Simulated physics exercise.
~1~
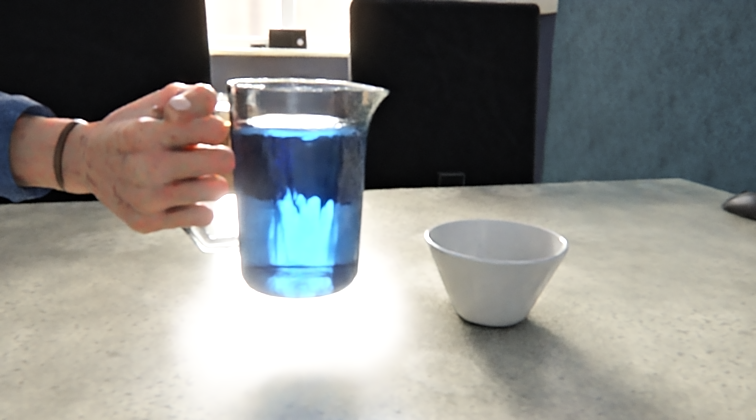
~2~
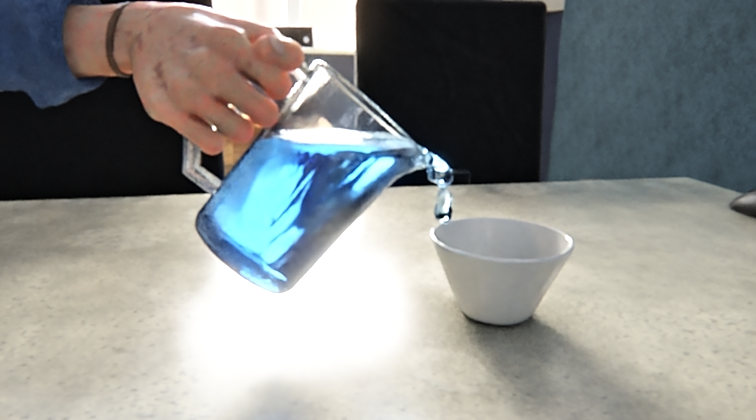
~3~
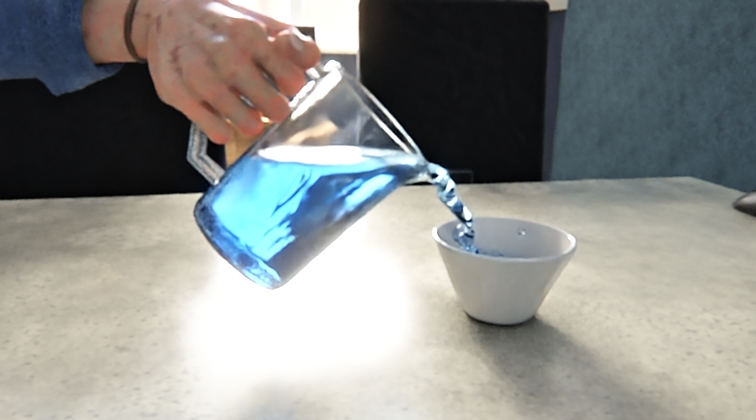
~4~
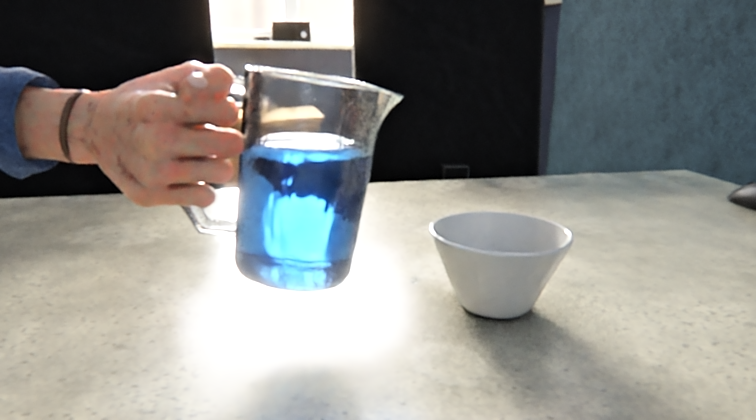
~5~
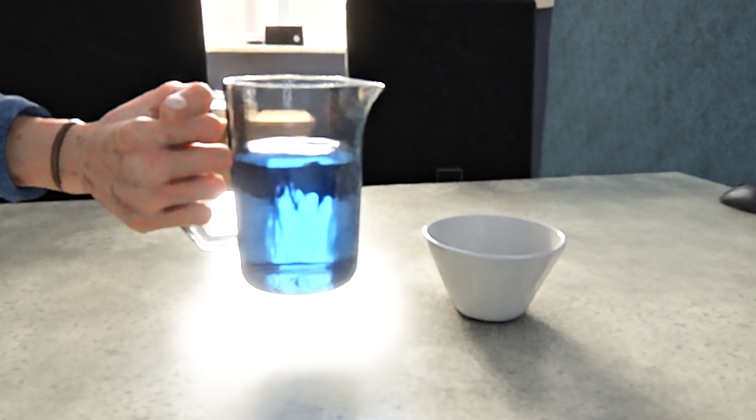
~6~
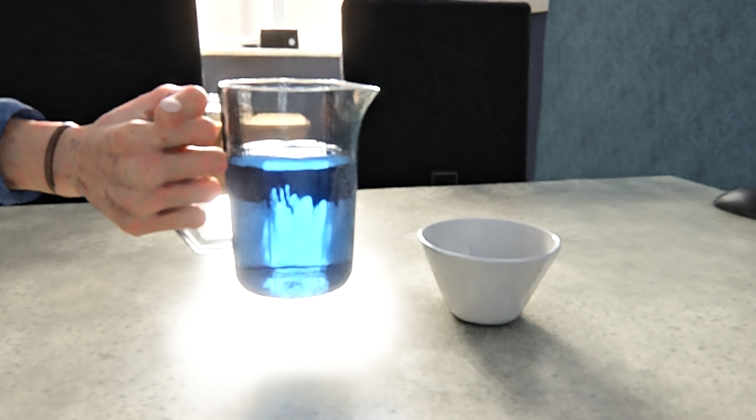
A hand held a clear glass jug of blue liquid above a table, tilted it to the right and poured a short stream into a small white cup, then brought the jug level again and held it there, still more than half full.
